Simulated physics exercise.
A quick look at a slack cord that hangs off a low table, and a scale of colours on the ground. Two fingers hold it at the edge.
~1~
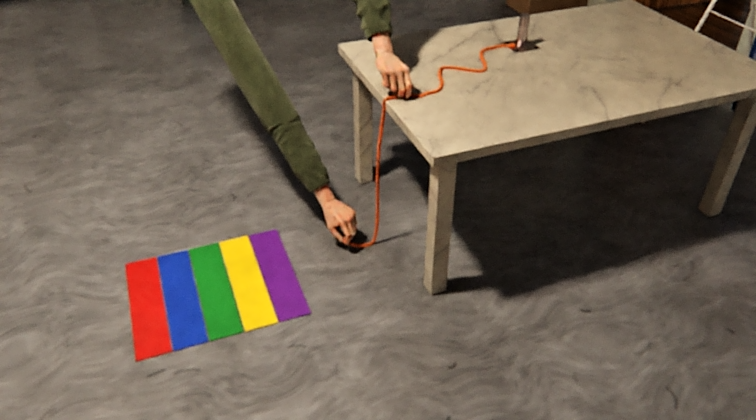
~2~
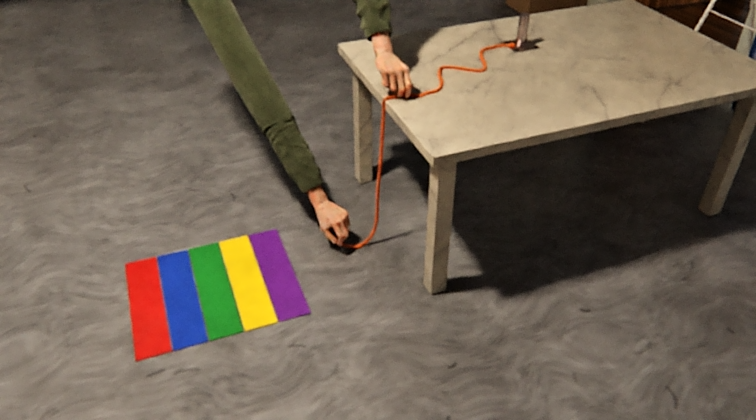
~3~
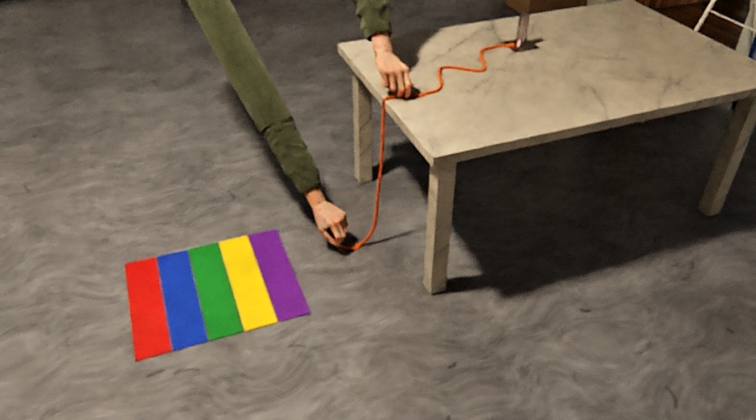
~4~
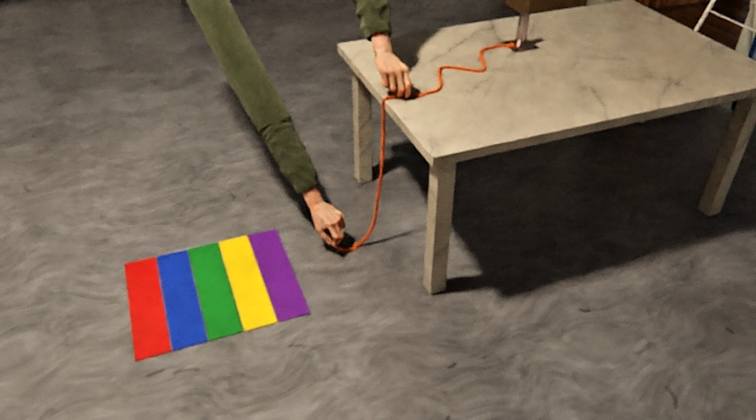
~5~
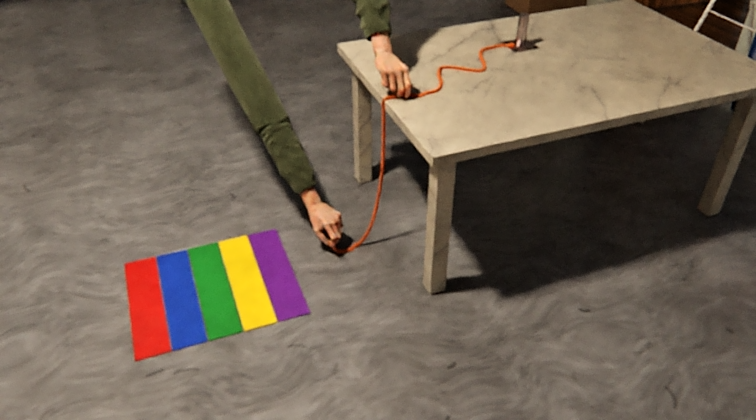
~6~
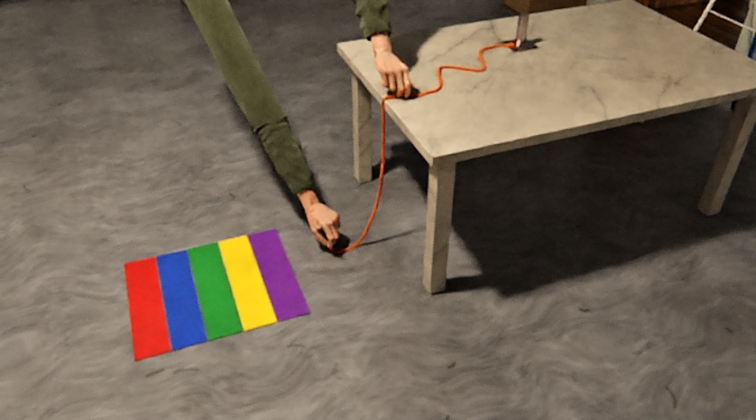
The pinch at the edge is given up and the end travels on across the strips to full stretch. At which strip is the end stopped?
The blue one.
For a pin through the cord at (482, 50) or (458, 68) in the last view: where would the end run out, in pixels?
Near (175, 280) and (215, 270).
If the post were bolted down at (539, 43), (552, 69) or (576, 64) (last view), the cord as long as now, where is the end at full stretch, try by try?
Try by try, around (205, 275), (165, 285) and (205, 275).
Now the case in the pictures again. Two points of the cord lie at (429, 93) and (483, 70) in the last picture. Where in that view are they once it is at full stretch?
Near (368, 102) and (451, 67).
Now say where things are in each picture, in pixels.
The first picture shows end (345, 241); purple (289, 300); yellow (256, 309); green (222, 318); blue (188, 327); red (152, 337).
The second picture shows end (338, 242); cord through (487, 49) (471, 70) (441, 87) (384, 107) (380, 169) (375, 227).
The third picture shows end (335, 243).
The fourth picture shows end (333, 244); cord through (486, 49) (471, 70) (441, 87) (384, 107) (381, 169) (372, 228).
The fifth picture shows end (330, 244).
The sixth picture shows end (328, 244); cord through (486, 49) (471, 70) (440, 87) (383, 107) (382, 169) (368, 227).
Early on, end near (242, 266); over yellow.
Midway, end near (198, 276); over green.
At the end of the slack, end near (173, 283); over blue. It halts on the blue strip.
